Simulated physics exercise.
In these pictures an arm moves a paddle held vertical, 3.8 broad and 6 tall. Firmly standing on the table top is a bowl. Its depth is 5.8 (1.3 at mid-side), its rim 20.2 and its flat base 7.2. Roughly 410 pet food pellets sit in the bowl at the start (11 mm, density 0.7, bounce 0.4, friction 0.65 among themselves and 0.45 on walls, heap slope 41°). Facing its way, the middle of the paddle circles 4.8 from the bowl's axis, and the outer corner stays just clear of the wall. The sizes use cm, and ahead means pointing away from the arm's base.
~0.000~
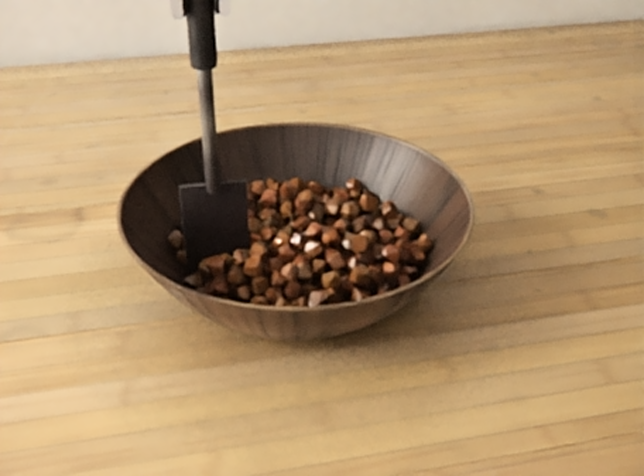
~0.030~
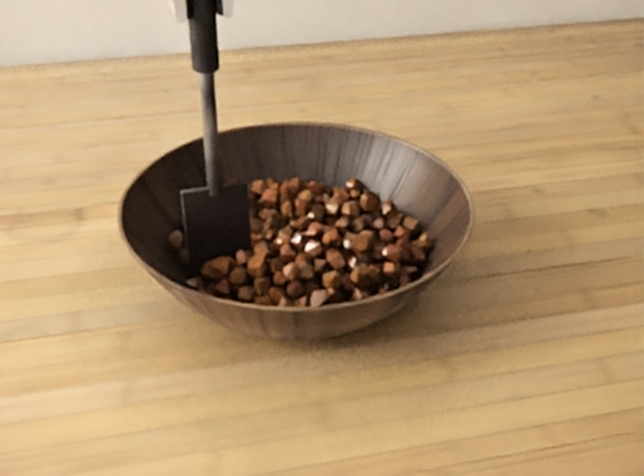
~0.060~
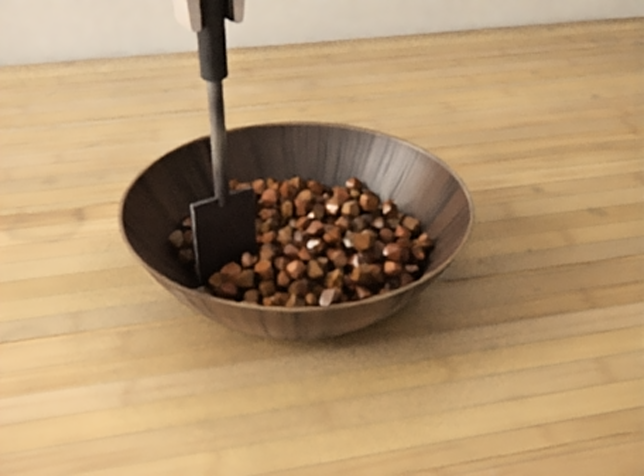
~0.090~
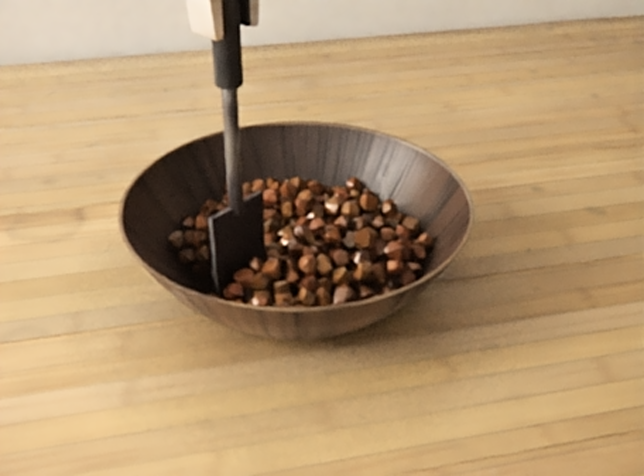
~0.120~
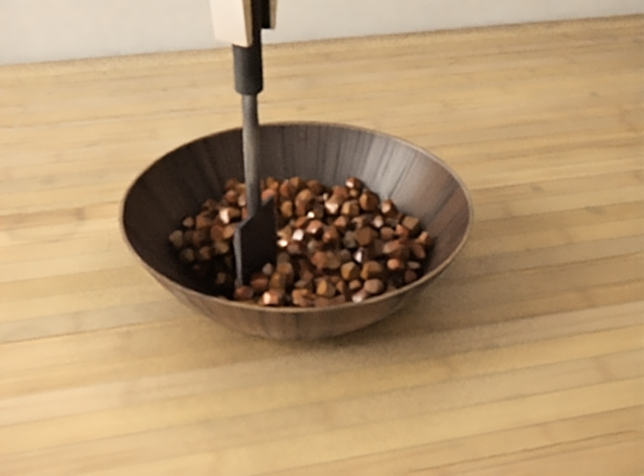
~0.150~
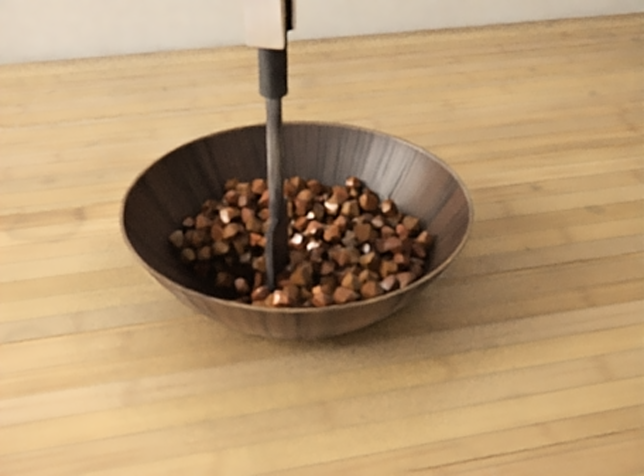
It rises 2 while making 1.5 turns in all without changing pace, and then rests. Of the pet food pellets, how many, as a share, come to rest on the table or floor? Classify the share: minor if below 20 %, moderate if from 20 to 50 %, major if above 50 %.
Minor.
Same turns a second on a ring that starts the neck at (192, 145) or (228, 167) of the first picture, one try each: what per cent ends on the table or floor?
Some 5 and 0 per cent.
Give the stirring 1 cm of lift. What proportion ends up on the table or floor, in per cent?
I'd put it at about 10 per cent.
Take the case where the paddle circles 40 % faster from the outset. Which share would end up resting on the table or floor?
Estimate: Near 15 in a hundred.
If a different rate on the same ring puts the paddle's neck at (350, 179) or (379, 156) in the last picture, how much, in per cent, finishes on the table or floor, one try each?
Close to 25 and 35 in a hundred.
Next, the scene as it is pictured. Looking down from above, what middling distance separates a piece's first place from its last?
Something near 8 cm, measured level.
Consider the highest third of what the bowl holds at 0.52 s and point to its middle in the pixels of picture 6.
I'd put it at around (276, 166).
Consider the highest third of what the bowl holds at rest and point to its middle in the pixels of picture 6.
It is centred near (339, 218).
By 0.52 s, 251° round, highest piece 8 above the table; 402 in the bowl, 8 on the table or floor, 3 in flight or on the tool.
By 0.89 s, 77° round, highest piece 8 above the table; 386 in the bowl, 25 on the table or floor, 2 in flight or on the tool.
By 1.27 s, 180° round, highest piece 7 above the table; 385 in the bowl, 28 on the table or floor.
By 1.97 s, 180° round, highest piece 7 above the table; 385 in the bowl, 28 on the table or floor.
Final count, 385 in the bowl, 28 on the table or floor. That is 7 % on the table or floor.
